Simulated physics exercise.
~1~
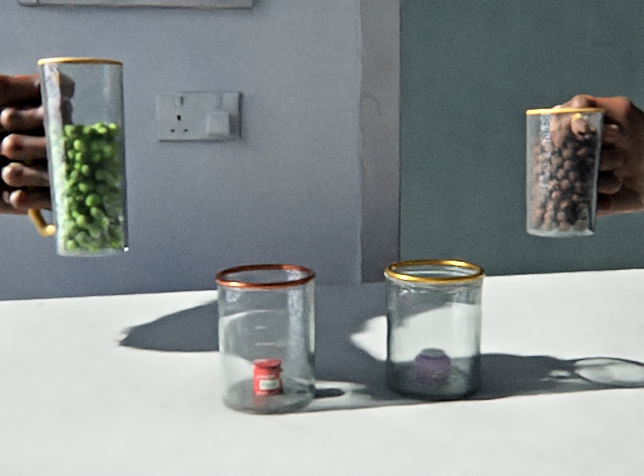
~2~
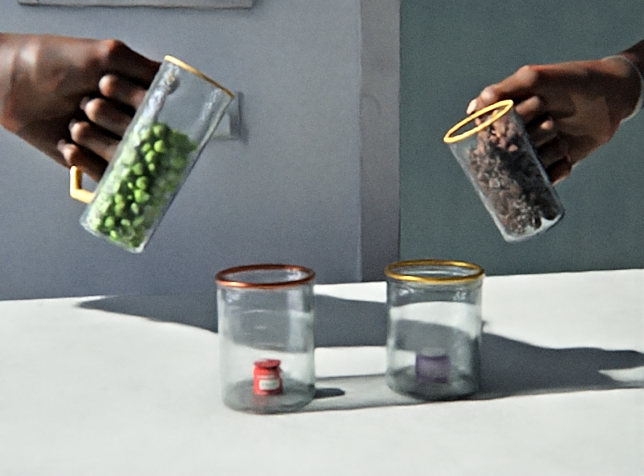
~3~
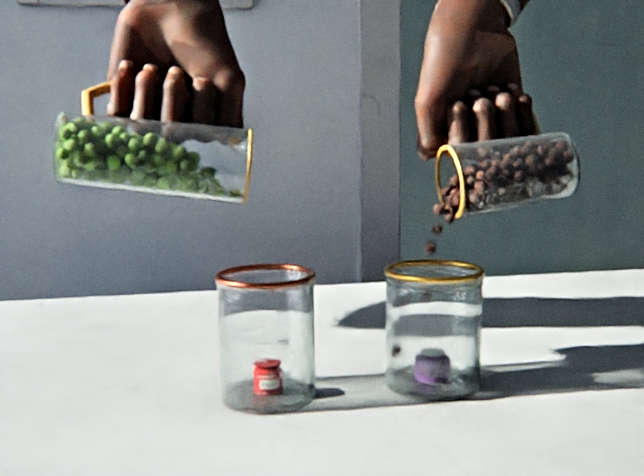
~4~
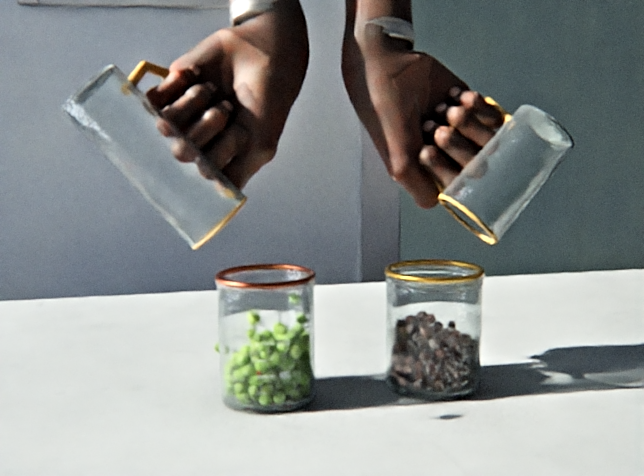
On a white table, two hands tip green and brown pieces into jars, covering small objects.
